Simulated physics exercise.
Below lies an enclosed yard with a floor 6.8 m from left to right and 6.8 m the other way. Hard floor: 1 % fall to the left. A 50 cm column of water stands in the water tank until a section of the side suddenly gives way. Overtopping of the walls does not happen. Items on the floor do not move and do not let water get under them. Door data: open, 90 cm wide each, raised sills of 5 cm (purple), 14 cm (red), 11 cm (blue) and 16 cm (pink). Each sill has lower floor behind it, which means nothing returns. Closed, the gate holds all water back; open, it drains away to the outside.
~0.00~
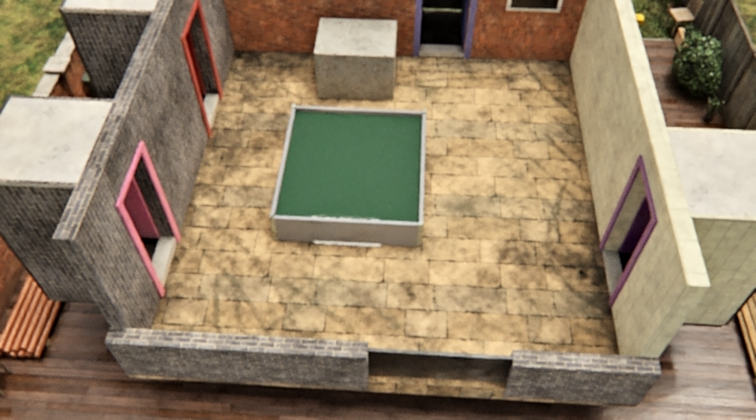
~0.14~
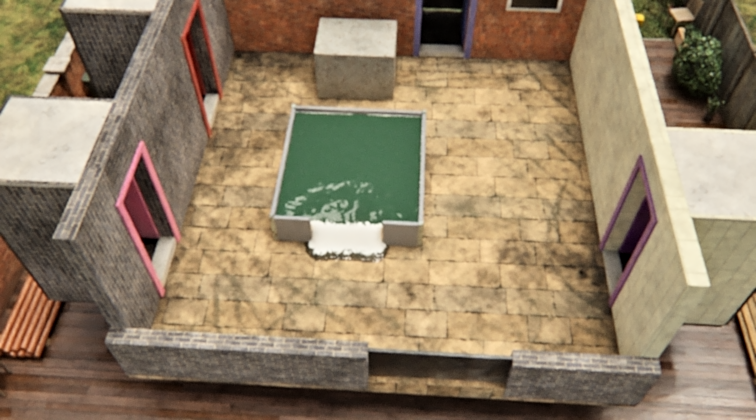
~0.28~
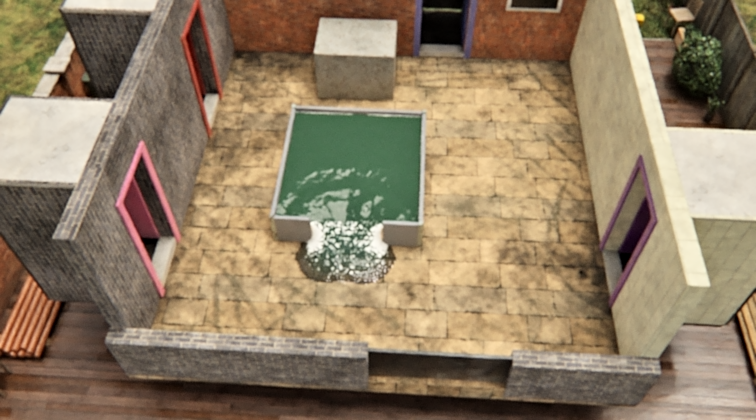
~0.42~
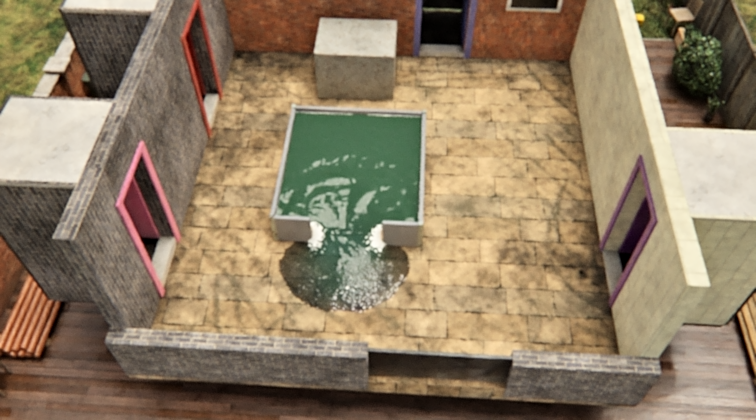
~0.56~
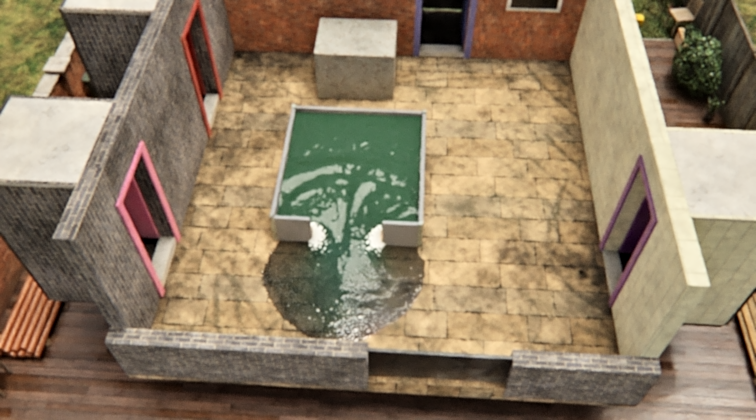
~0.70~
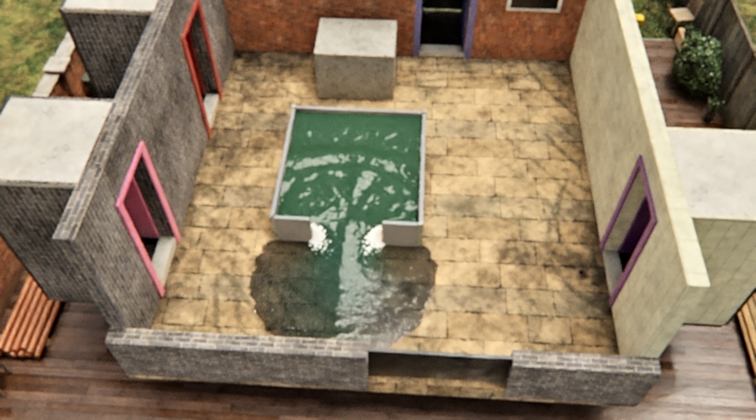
A green water tank opens at its front and water spreads across the tan stone floor.
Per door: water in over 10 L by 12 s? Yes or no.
Purple door yes, red door no, blue door no, pink door no.
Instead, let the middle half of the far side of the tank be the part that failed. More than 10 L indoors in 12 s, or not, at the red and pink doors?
Short answer, against that limit: Red overshoots, pink is fine.
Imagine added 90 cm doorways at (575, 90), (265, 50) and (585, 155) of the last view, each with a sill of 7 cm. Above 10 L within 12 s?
Taking them in order, the first gets too little, the second enough and the third too little.
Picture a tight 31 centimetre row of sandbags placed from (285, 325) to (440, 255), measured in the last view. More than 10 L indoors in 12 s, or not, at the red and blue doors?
Then the red door is short of it and the blue door is short of it.
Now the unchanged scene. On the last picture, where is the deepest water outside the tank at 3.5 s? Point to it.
Look at roughly (145, 353).
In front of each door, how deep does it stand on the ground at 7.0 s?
In cm: Purple 8, red 3, blue 0, pink 11.
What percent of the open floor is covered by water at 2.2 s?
Covered: Roughly 20 %.
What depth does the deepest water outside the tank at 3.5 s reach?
About 28 cm.
After 1.4 s water covers 15 % of the floor and is deepest (30 cm) near (345, 248); purple door not reached, red door not reached, blue door not reached, pink door not reached.
After 2.2 s water covers 20 % of the floor and is deepest (35 cm) near (145, 353); purple door not reached, red door not reached, blue door not reached, pink door not reached.
After 3.5 s water covers 35 % of the floor and is deepest (28 cm) near (145, 353); purple door 7 cm at the sill, 0 L in, red door not reached, blue door not reached, pink door 13 cm at the sill, 0 L in.
After 7.0 s water covers 80 % of the floor and is deepest (17 cm) near (145, 353); purple door 8 cm at the sill, 26 L in, red door 3 cm at the sill, 0 L in, blue door not reached, pink door 11 cm at the sill, 0 L in.
After 12.0 s water covers 95 % of the floor and is deepest (12 cm) near (210, 137); purple door 4 cm at the sill, 35 L in, red door 12 cm at the sill, 0 L in, blue door 9 cm at the sill, 0 L in, pink door 7 cm at the sill, 0 L in.
